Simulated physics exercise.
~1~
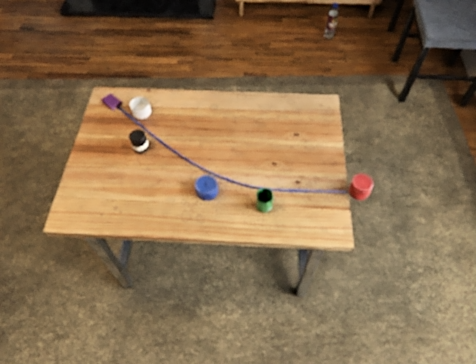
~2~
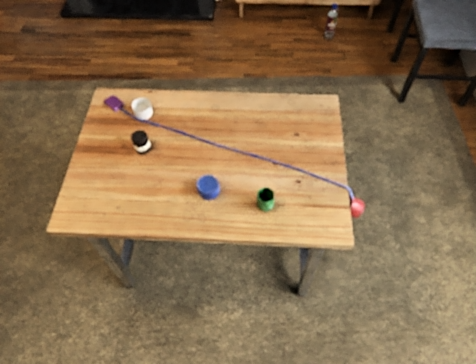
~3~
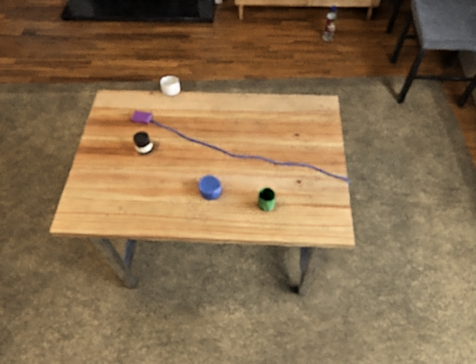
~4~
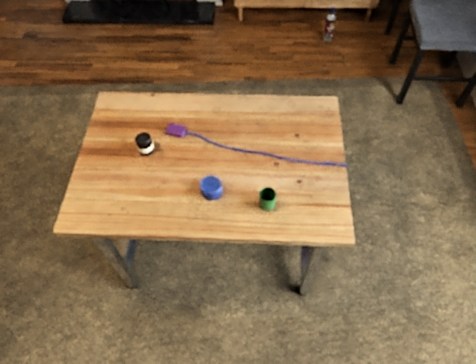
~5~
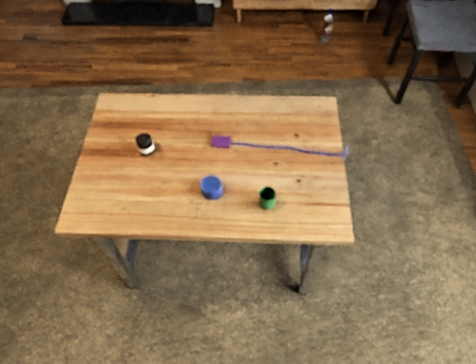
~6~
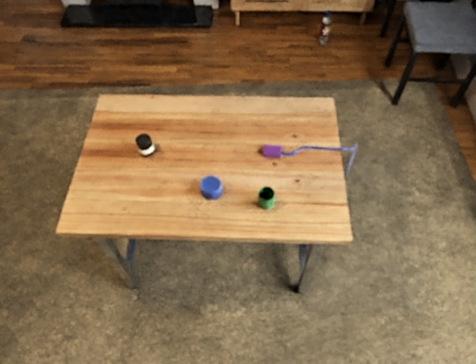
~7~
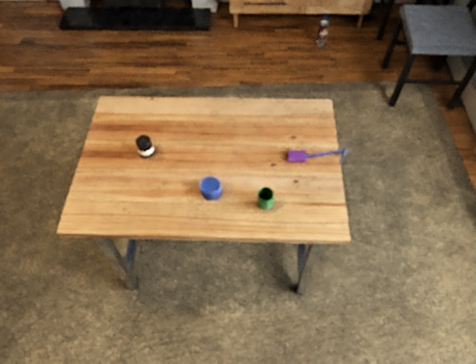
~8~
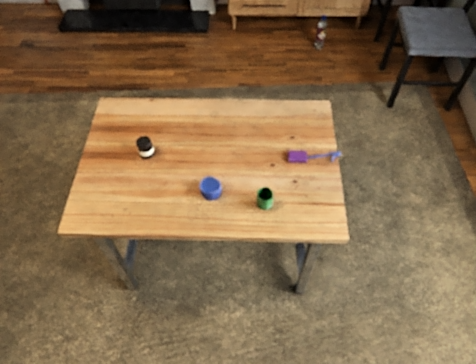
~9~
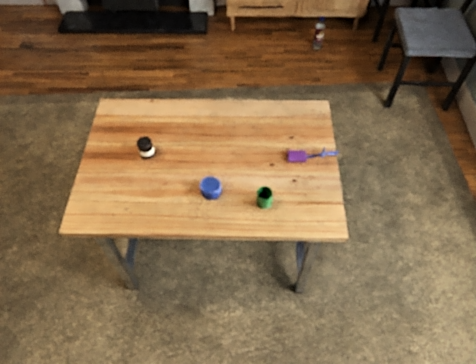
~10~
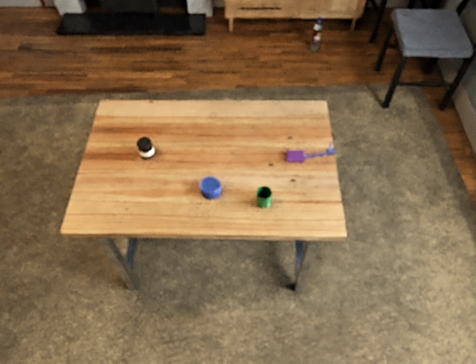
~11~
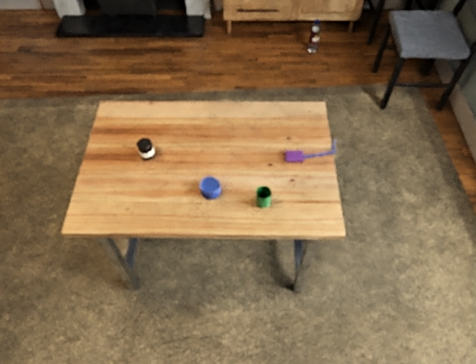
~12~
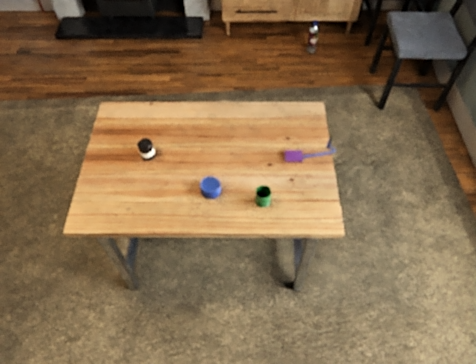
A red speaker, tied by a thin purple cable to a purple phone, slips off the right edge of a wooden table seen from above in a room with a dark rug. A white cup sits beside the phone at the back left, with a black tin, a blue tub and a green cup further forward. As the speaker drops from view, the cable pulls taut, and the white cup shifts to the back edge and disappears over it. The phone is dragged rightward across the tabletop, then stops near the right edge. It rests there with the cable's end beside it, while the tin, tub and green cup remain in place.
